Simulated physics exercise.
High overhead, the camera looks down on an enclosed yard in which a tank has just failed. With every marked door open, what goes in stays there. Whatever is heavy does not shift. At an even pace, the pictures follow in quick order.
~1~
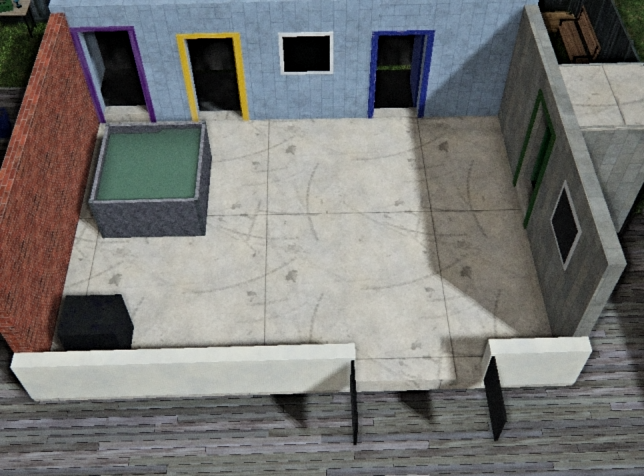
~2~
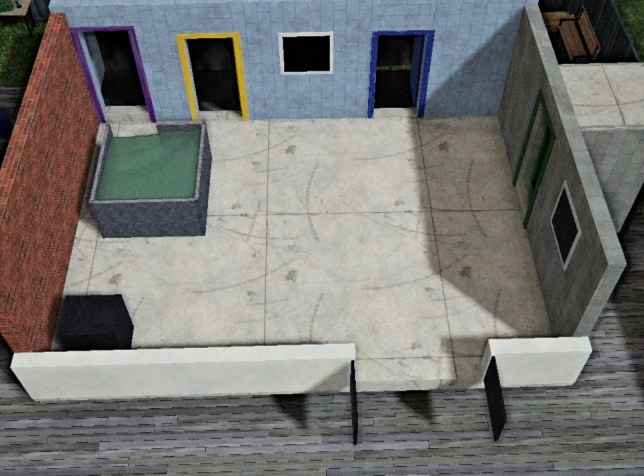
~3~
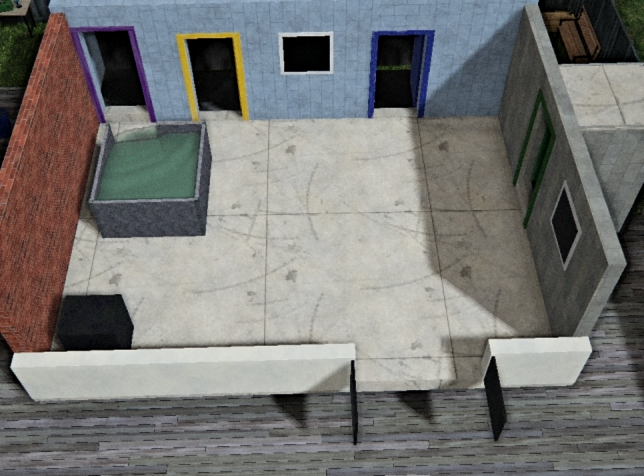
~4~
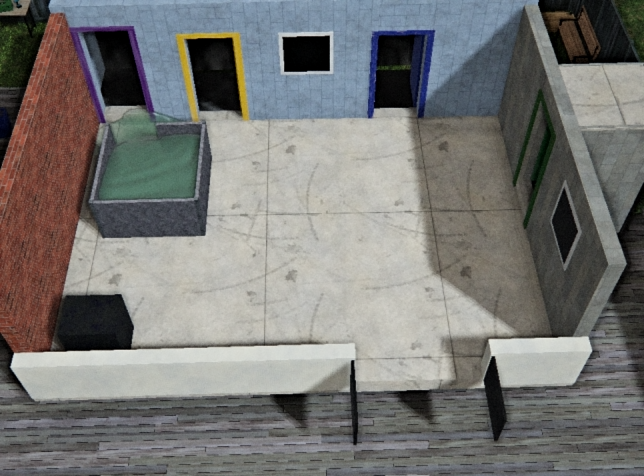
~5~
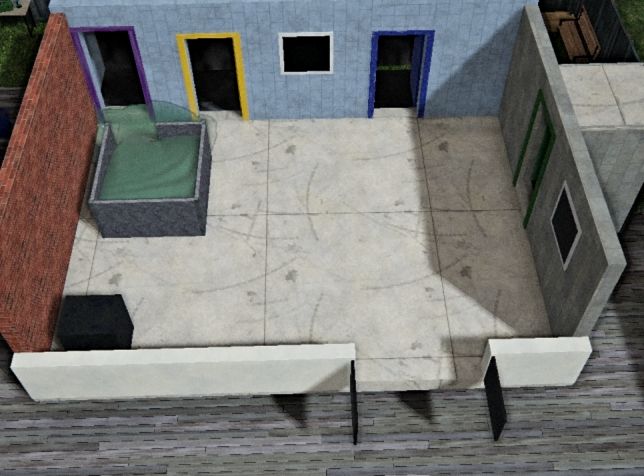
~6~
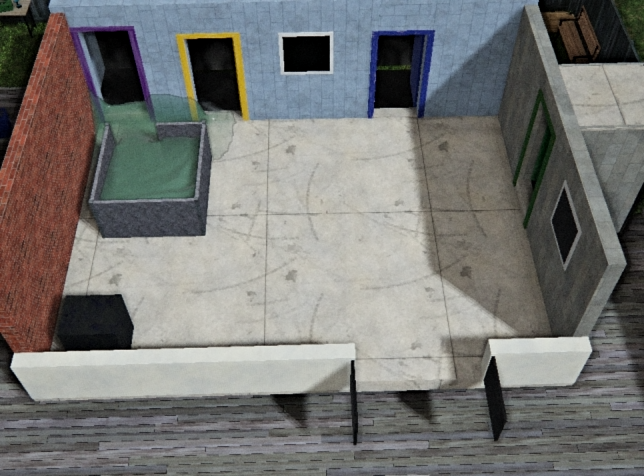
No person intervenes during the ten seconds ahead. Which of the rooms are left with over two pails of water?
In order: The purple door lets the inflow pass two buckets. The yellow door lets the inflow pass two buckets. The green door keeps the inflow to two buckets or less. The blue door keeps the inflow to two buckets or less.
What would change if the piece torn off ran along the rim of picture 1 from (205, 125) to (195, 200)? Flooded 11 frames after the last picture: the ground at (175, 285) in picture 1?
At that place: Not flooded.
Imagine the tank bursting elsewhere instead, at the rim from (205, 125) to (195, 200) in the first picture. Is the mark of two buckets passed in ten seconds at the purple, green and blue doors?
Taking them in turn, the purple door comes up short, the green door crosses the line, the blue door crosses the line.
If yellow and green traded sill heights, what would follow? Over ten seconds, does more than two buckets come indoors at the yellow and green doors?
As I see it, yellow doesn't reach it while green overshoots.
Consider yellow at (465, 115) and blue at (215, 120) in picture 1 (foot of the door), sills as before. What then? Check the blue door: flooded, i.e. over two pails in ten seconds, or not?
Note: Blue beats the limit.
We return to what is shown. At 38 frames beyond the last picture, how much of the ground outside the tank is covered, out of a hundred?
My estimate is near 80 per cent.
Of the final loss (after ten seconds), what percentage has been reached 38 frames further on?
Close to 85 per cent, I'd say.
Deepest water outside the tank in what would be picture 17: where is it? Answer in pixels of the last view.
About (136, 124).
A moment on, water covers 15 % of the floor; the purple door far over two buckets in, the yellow door under two buckets in, the green door not reached, the blue door not reached.
Next, water covers 30 % of the floor; the purple door far over two buckets in, the yellow door over two buckets in, the green door not reached, the blue door wet at the sill, nothing in.
Then, water covers 55 % of the floor; the purple door far over two buckets in, the yellow door over two buckets in, the green door not reached, the blue door wet at the sill, nothing in.
Later, water covers 80 % of the floor; the purple door far over two buckets in, the yellow door over two buckets in, the green door wet at the sill, nothing in, the blue door wet at the sill, nothing in.
In the end, water covers 90 % of the floor; the purple door far over two buckets in, the yellow door far over two buckets in, the green door wet at the sill, nothing in, the blue door wet at the sill, nothing in.
